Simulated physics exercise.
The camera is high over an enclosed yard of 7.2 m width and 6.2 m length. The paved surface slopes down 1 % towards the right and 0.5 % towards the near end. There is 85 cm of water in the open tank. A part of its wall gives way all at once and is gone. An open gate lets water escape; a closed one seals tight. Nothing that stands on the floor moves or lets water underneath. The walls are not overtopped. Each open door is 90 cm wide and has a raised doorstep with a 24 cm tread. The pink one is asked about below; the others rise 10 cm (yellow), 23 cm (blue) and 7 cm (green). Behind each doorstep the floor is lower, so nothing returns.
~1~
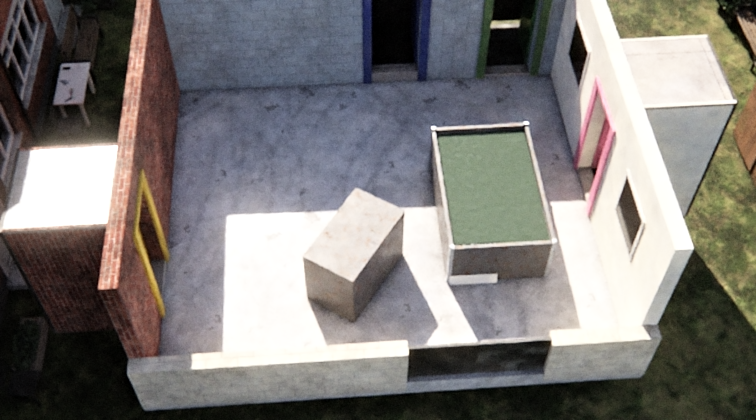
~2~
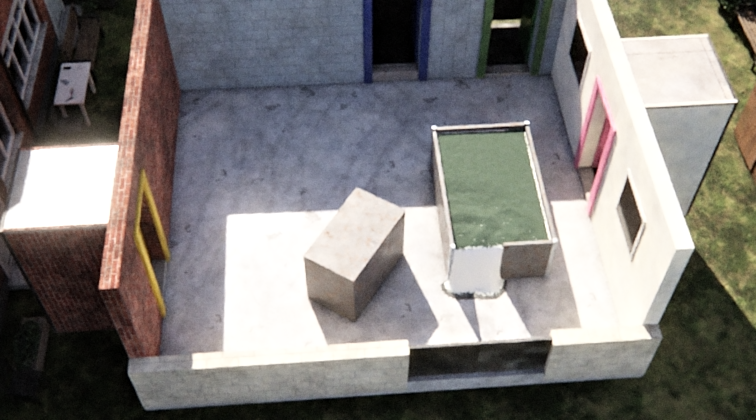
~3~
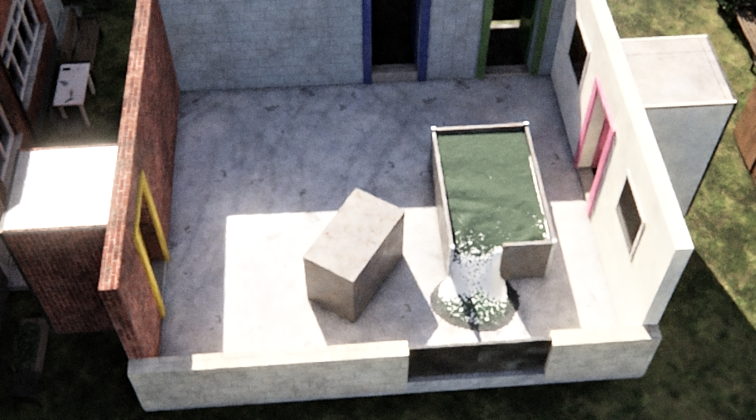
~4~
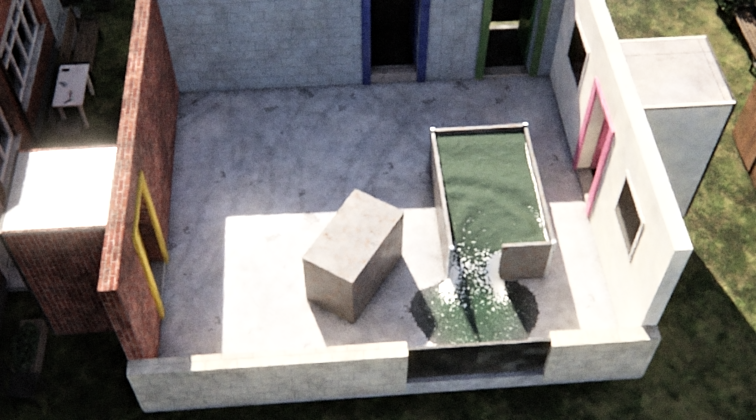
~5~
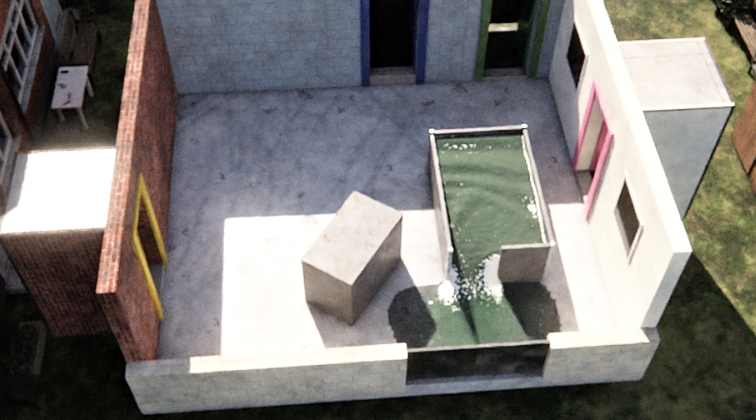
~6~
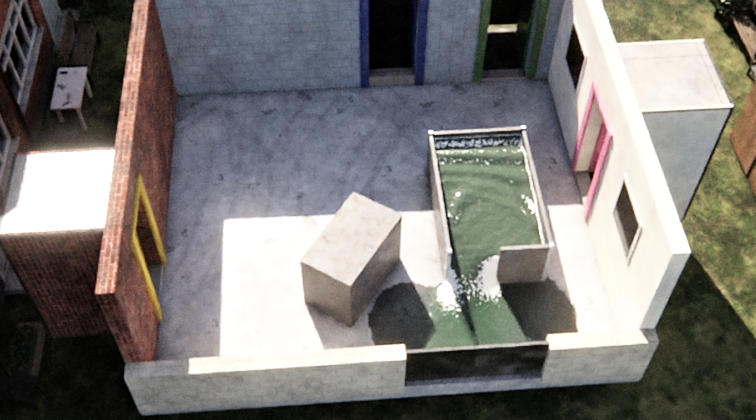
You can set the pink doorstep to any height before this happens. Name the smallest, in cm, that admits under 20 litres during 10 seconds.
It would have to be roughly 6.5 cm high.
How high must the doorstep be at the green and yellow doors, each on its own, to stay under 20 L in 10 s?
About 14.5 cm at green and 12.5 cm at yellow.
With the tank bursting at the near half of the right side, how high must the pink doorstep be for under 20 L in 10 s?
Then roughly 23 cm.
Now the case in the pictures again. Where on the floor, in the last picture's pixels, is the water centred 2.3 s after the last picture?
At about (451, 268).
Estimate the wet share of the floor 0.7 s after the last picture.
Near 15 per cent is wet.
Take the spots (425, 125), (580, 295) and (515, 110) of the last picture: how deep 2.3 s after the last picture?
About 0, 15 and 0 cm.
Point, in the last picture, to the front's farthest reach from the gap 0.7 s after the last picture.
At about (251, 382).
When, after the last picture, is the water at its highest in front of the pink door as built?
Around 5.0 s.
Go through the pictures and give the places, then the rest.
The first frame shows the open tank at (491, 186) is whole and still, 85 cm deep; the pink door at (593, 152) is dry.
In the second frame, the front is at (483, 296), 0.4 m from the gap at (476, 265); 0.2 m2 of floor is wet, 85 cm left at the back.
In the third frame, water pours out at (475, 268) and has run 0.9 m, to (477, 326); about 12 cm deep outside, 85 cm at the back.
In the fourth frame, the gap is at (474, 269), the front 1.4 m out at a hidden place; the back of the open tank holds 85 cm.
In the fifth frame, water pours out at (473, 271) and has run 1.7 m, to a hidden place; about 6 cm deep outside, 83 cm at the back.
In the sixth frame, the front is at a hidden place, 1.9 m from the gap at (472, 272); 4.0 m2 of floor is wet, 75 cm left at the back; 2.1 m in a straight line remain to the pink door at (590, 155).
Then, 0.7 s after the last picture water covers 15 % of the floor, deepest (52 cm) near (476, 367); it has not reached the pink door.
Then, 2.3 s after the last picture water covers 40 % of the floor, deepest (36 cm) near (615, 359); 5 cm at the pink door, 0 litres in over its 8 cm doorstep.
Then, 9.3 s after the last picture water covers 100 % of the floor, deepest (14 cm) near (392, 247); 8 cm at the pink door, 9 litres in over its 8 cm doorstep.
At the pink door as built, the water peaked near 11 cm, 4.9 s after the last picture.
With a doorstep of 5.5 cm, 30 litres would have come in within the 10 s; with 8 cm, 9 litres. So under 20 litres takes about 6.5 cm.
